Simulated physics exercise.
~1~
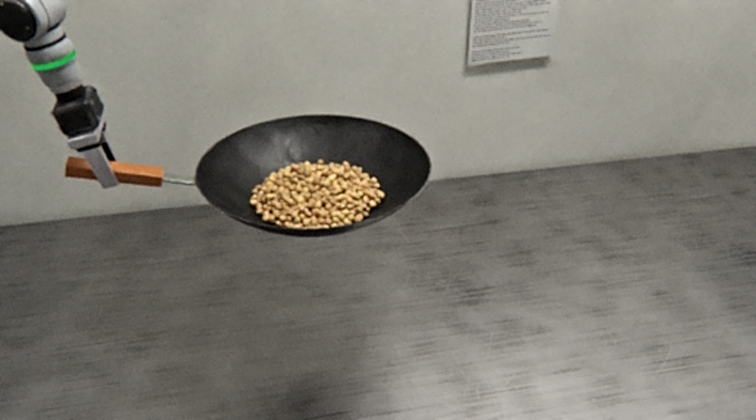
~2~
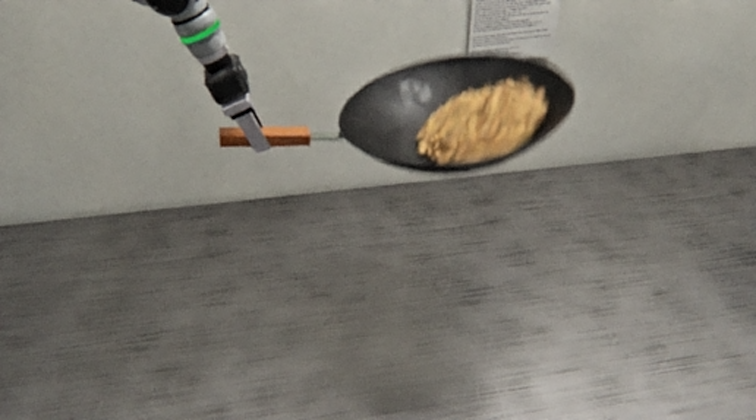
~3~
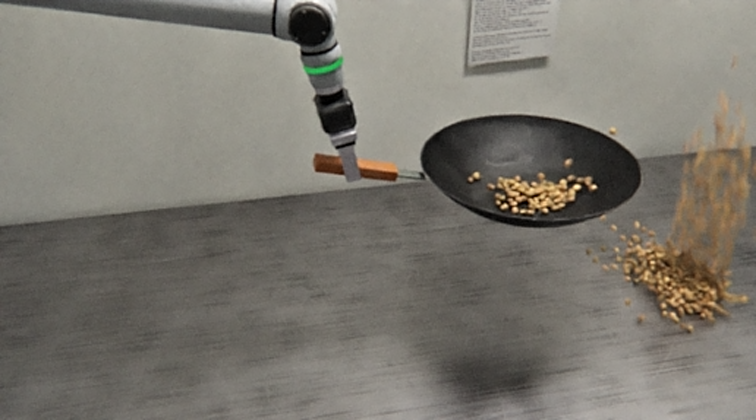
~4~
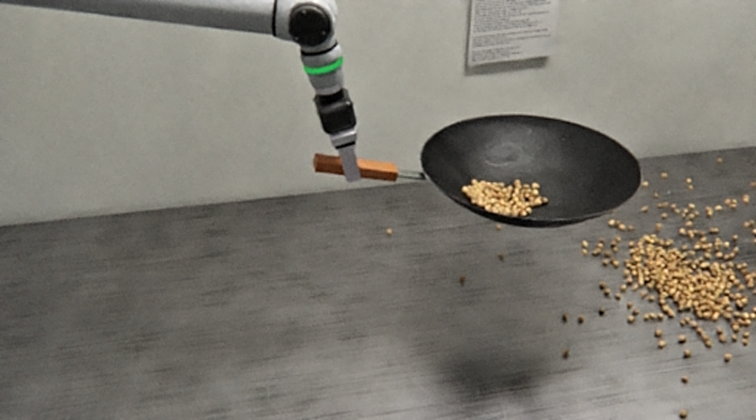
A robot arm swings a wok rightward, tossing most of its chickpeas onto the grey table.
